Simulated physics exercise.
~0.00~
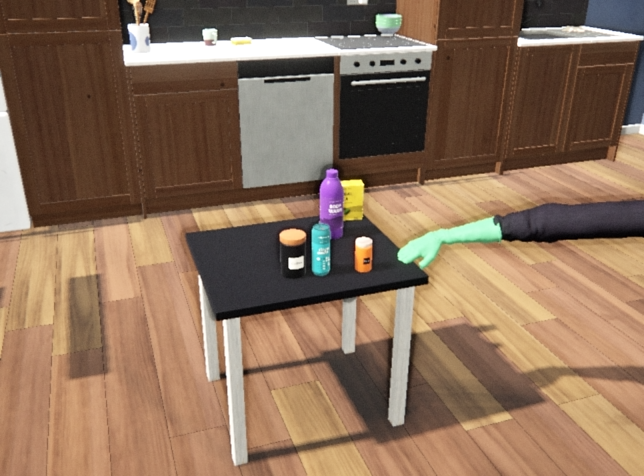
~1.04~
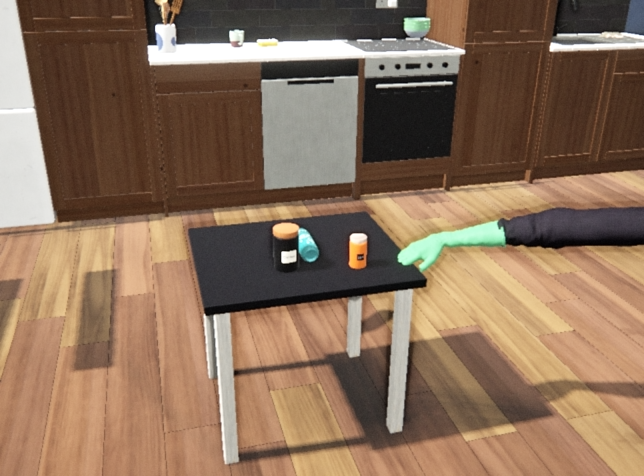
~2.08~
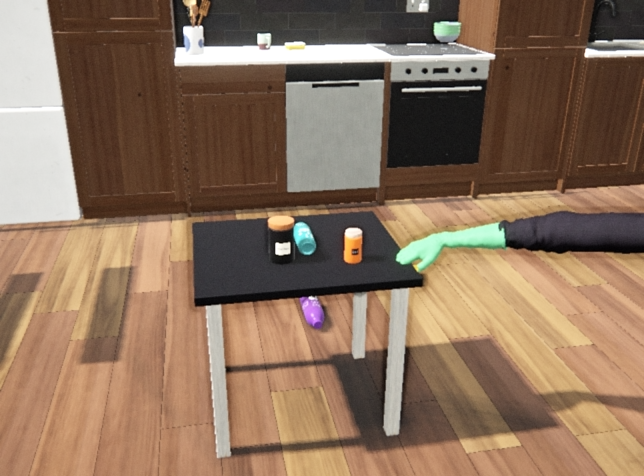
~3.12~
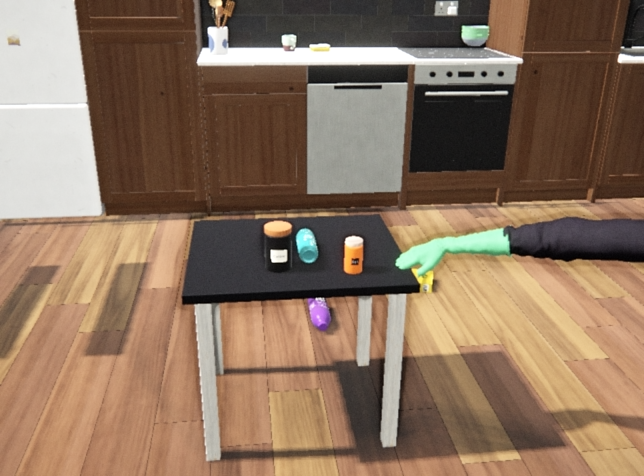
In this clip, a green-gloved hand stays beside a black-topped table holding five containers; the purple bottle and yellow packet drop off and the turquoise can tips over, ending with the orange shaker and black jar upright on top and the fallen two lying below.
